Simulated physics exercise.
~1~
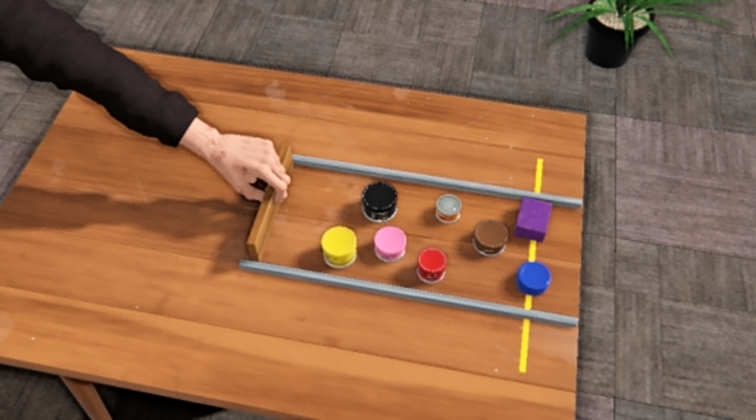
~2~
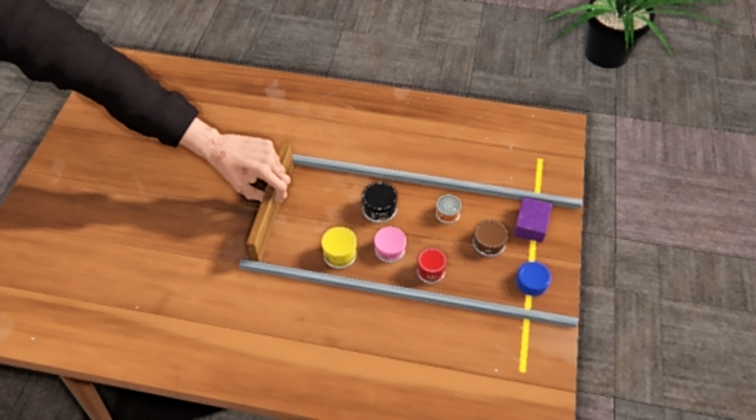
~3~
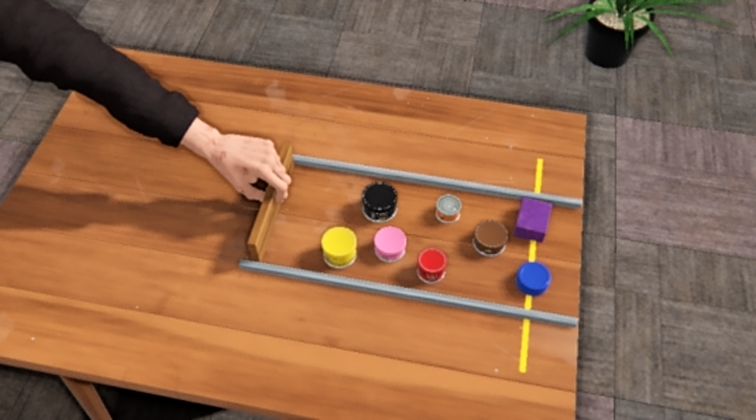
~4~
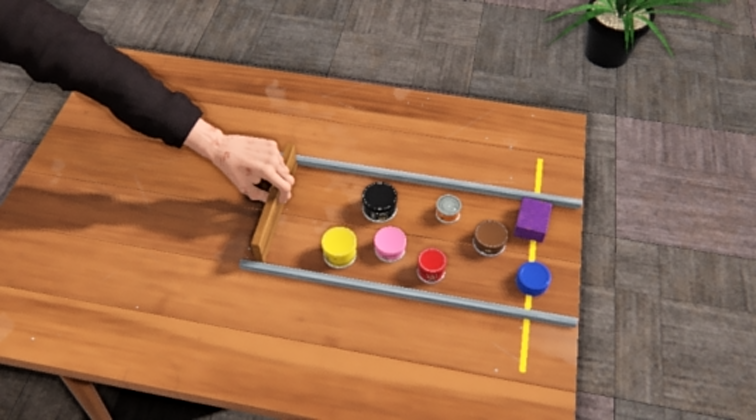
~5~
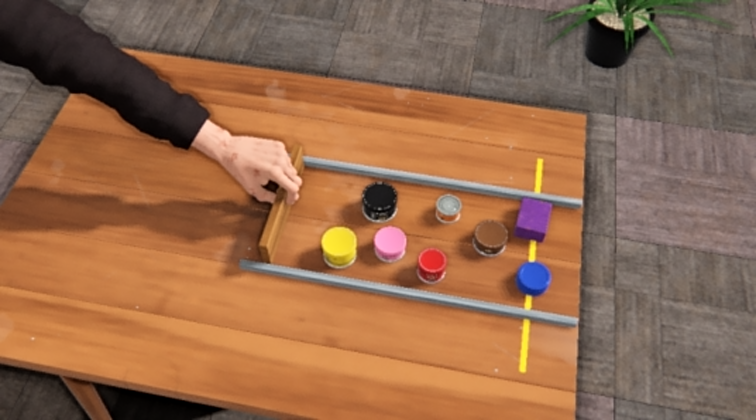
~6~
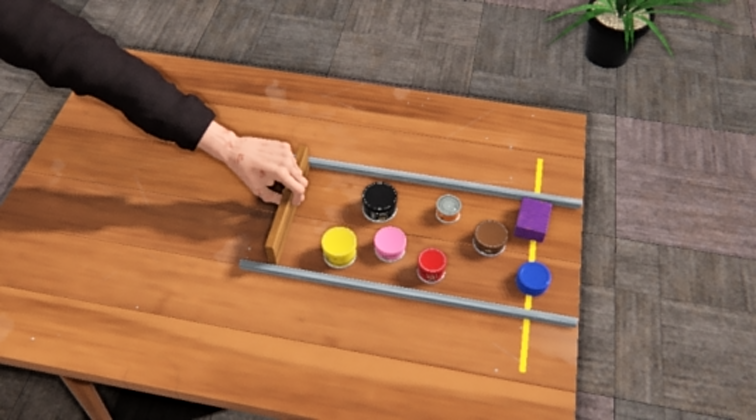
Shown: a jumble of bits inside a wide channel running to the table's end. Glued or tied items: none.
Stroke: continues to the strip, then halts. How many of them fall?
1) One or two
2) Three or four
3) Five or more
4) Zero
One or two (1).
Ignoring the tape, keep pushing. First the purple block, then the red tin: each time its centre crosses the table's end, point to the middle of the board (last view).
The middle is at (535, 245) when it's the purple block, and at (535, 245) when it's the red tin.
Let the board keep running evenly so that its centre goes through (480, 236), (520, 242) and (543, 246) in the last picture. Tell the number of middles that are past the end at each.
The counts: 0, 1 and 4.
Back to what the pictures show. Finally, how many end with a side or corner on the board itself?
4 in contact.
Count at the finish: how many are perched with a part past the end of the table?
The total comes out at 3.
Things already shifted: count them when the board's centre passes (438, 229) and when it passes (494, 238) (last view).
First 5, then 8.
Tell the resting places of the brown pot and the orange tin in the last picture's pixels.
The brown pot settles near (579, 258); as for the orange tin, near (549, 210).
A little later, none off yet; blue lid at rest near (533, 279); purple block at rest near (533, 220); brown pot at rest near (490, 238).
When it is over, the number that fall off is one or two; down, blue lid.
